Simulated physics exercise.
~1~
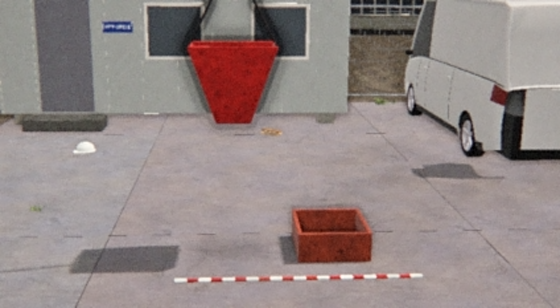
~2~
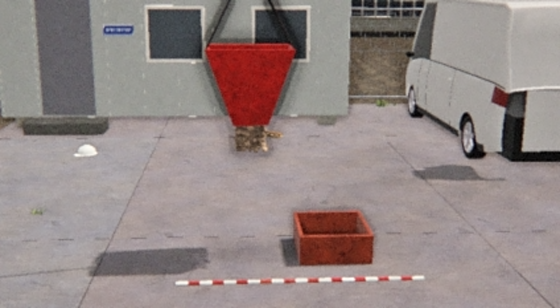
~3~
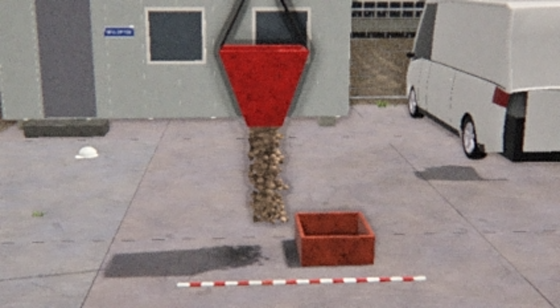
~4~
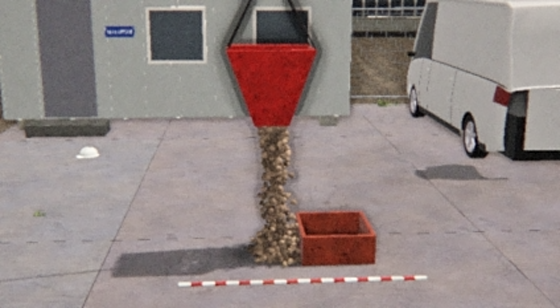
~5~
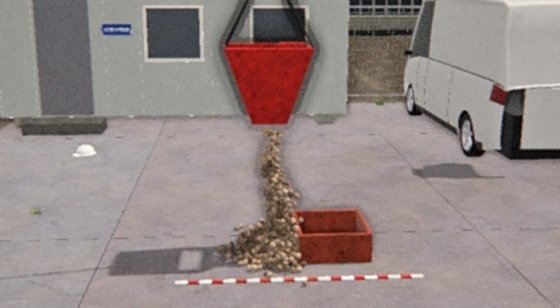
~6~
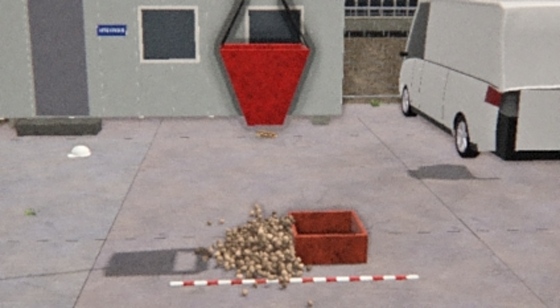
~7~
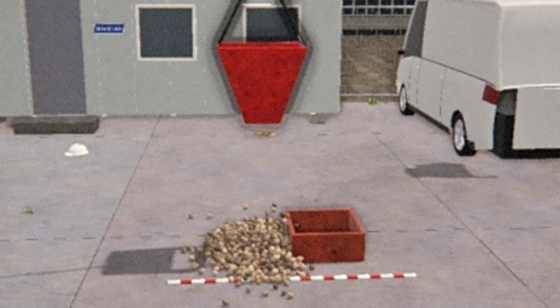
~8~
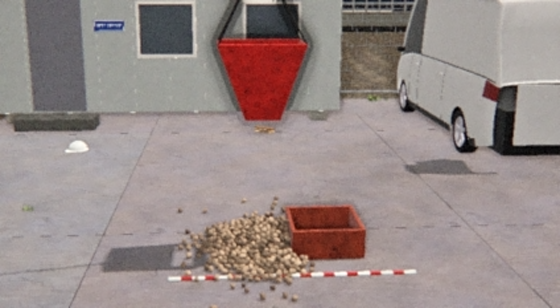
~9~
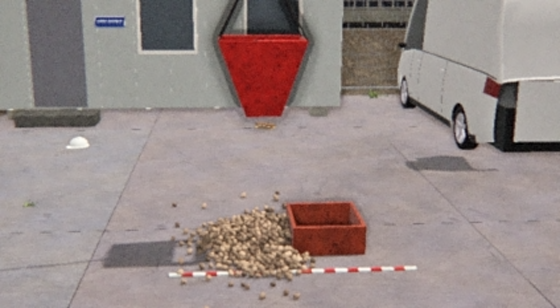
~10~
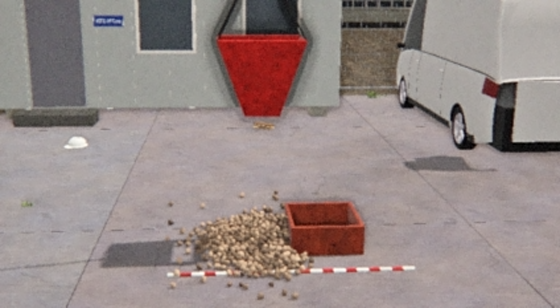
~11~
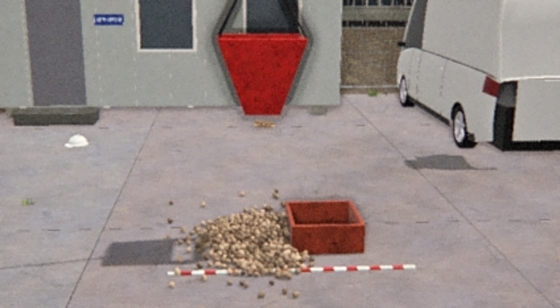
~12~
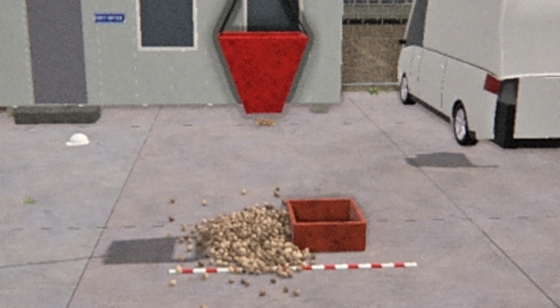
In a paved yard, a red skip drifting right drops tan cobbles that miss the red bin and heap on its left.
